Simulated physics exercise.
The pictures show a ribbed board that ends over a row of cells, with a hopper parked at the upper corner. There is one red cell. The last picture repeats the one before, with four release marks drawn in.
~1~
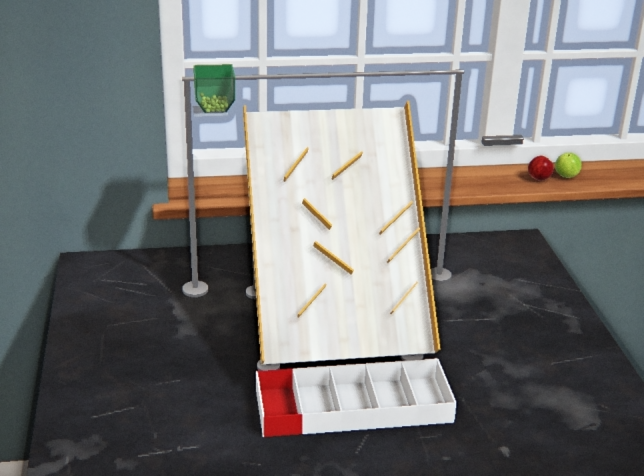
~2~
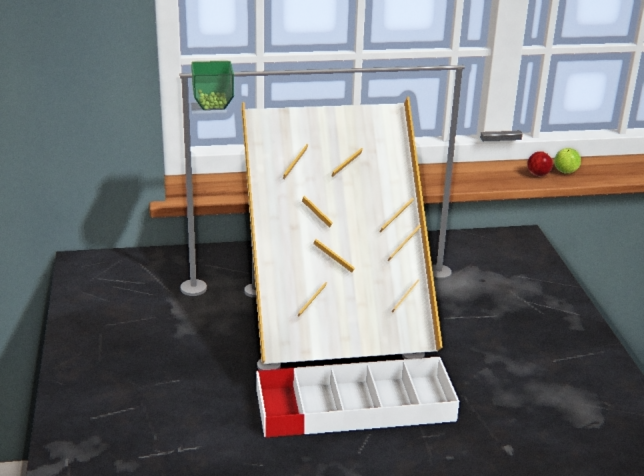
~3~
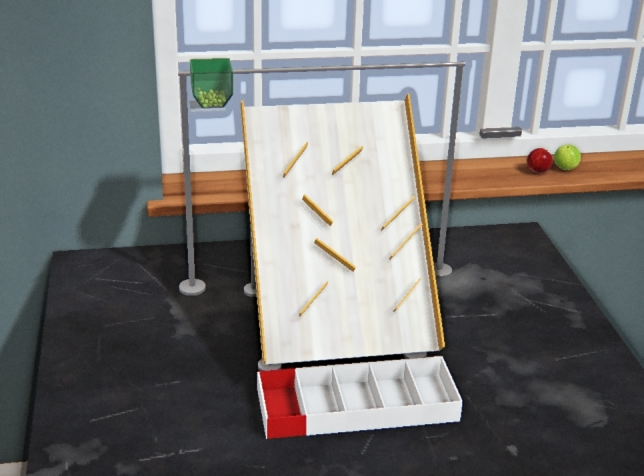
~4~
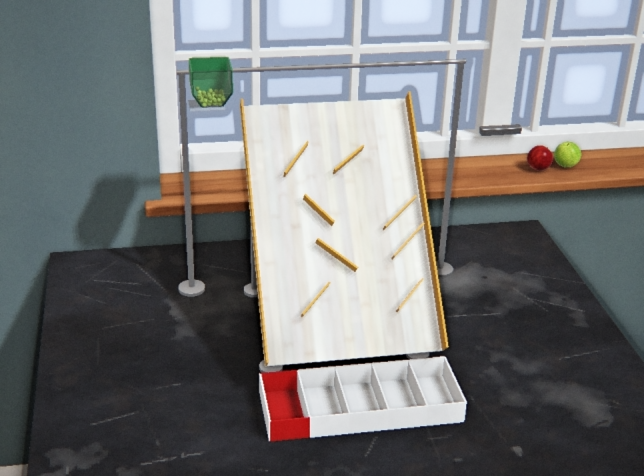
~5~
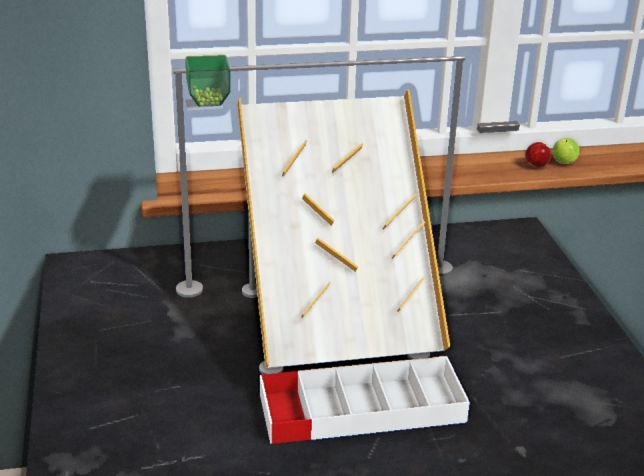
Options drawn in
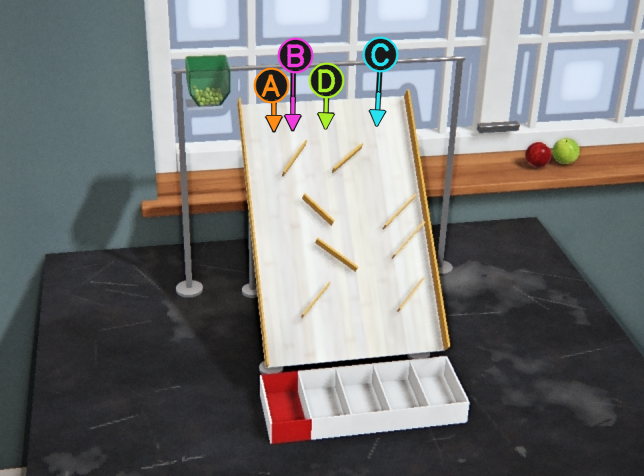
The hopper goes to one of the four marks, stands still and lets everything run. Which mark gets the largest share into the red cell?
Mark A.
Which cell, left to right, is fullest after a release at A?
The first.
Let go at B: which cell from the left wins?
It is the first one.
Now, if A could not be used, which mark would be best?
It is B.
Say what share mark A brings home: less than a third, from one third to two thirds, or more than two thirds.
Mark A gives more than two thirds.
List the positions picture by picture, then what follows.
The first frame shows hopper (212, 101), dried peas, door shut.
The second frame shows ribs (285, 174) to (308, 144), (334, 172) to (363, 148), (304, 196) to (332, 223).
The third frame shows ribs (384, 226) to (414, 196), (316, 238) to (356, 268), (392, 256) to (422, 224).
The fourth frame shows ribs (303, 314) to (330, 282), (399, 309) to (423, 278).
The fifth frame shows red cell (291, 430), number 1 of 5 from the left.
On the marked copy, mark A meets the board at (273, 125); mark B meets the board at (292, 124); mark C meets the board at (377, 120); mark D meets the board at (325, 123).
Choosing A, almost all in the red cell, about a tenth outside the box.
Choosing B, the larger part in the red cell, roughly a quarter in other cells.
Choosing C, not one piece in the red cell, the larger part in other cells, about a tenth outside the box.
Choosing D, about a tenth in the red cell, the larger part in other cells, about a tenth outside the box.
